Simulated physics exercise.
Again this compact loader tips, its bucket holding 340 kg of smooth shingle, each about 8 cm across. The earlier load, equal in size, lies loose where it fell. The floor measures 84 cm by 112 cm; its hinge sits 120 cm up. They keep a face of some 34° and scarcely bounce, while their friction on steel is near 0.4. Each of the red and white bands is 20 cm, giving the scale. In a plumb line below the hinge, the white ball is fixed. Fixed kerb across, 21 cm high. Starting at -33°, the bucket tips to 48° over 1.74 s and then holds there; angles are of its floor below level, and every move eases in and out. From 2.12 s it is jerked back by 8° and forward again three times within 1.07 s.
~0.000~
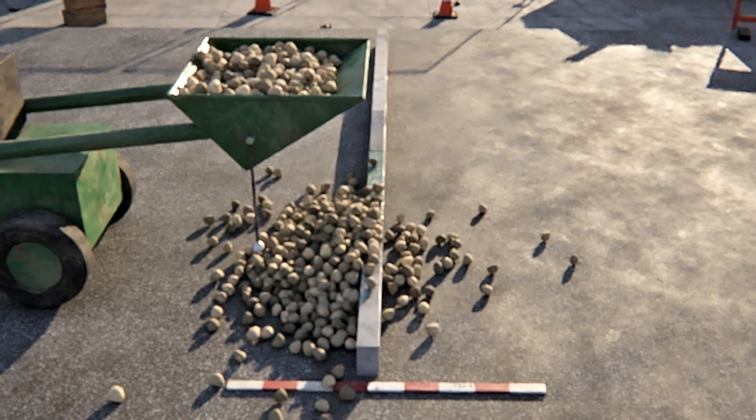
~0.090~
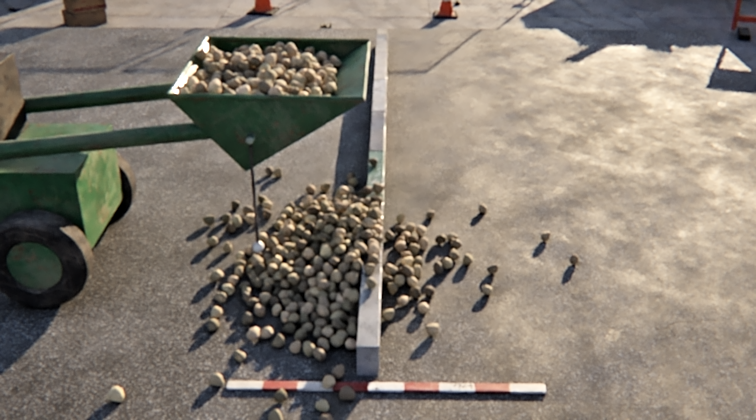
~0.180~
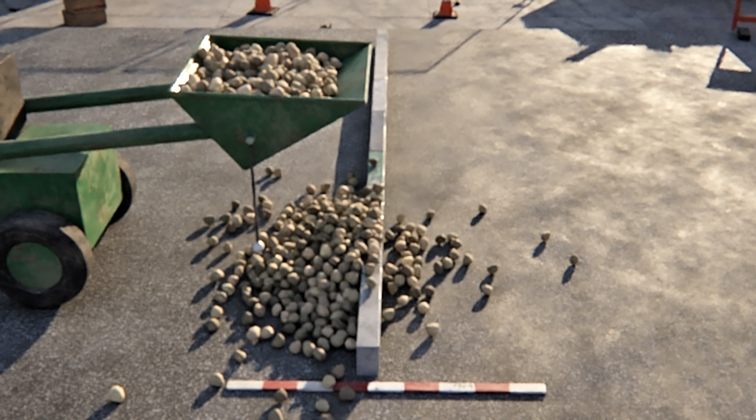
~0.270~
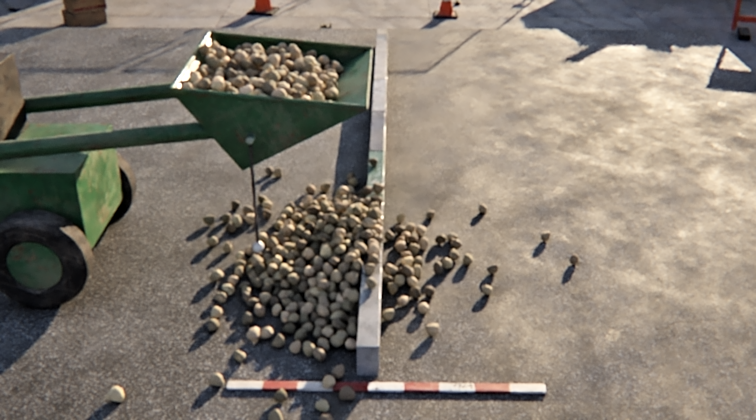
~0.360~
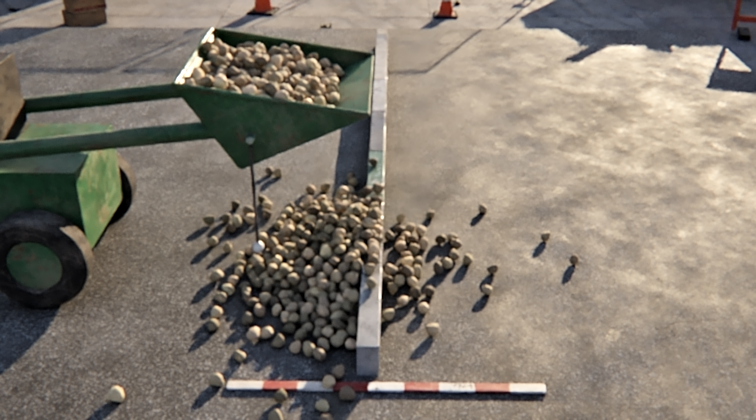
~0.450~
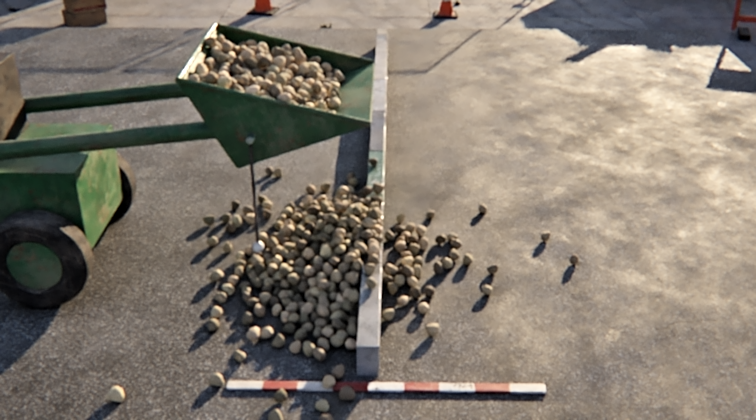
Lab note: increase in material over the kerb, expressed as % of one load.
Increase: 65 %.
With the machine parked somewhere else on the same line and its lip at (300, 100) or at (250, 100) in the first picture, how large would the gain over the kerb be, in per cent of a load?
Roughly 5 per cent, then 0 per cent.
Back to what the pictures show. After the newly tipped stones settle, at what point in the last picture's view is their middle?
Middle: Approx. (406, 254) px.
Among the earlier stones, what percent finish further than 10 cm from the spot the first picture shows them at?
About 10 per cent.
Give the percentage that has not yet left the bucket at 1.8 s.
5 % still inside.
After 1.3 s the floor is at 35°; in per cent of one load, 87 in the bucket, 104 on this side of the kerb, 9 over the kerb; the foremost stones are at (495, 252).
After 1.8 s the floor is at 48°; in per cent of one load, 6 in the bucket, 140 on this side of the kerb, 54 over the kerb; the foremost stones are at (508, 242).
After 3.6 s the floor is at 48°; in per cent of one load, 0 in the bucket, 127 on this side of the kerb, 73 over the kerb; the foremost stones are at (573, 229).
After 6.2 s the floor is at 48°; in per cent of one load, 0 in the bucket, 127 on this side of the kerb, 73 over the kerb; the foremost stones are at (573, 229). Net gain over the kerb, 65.
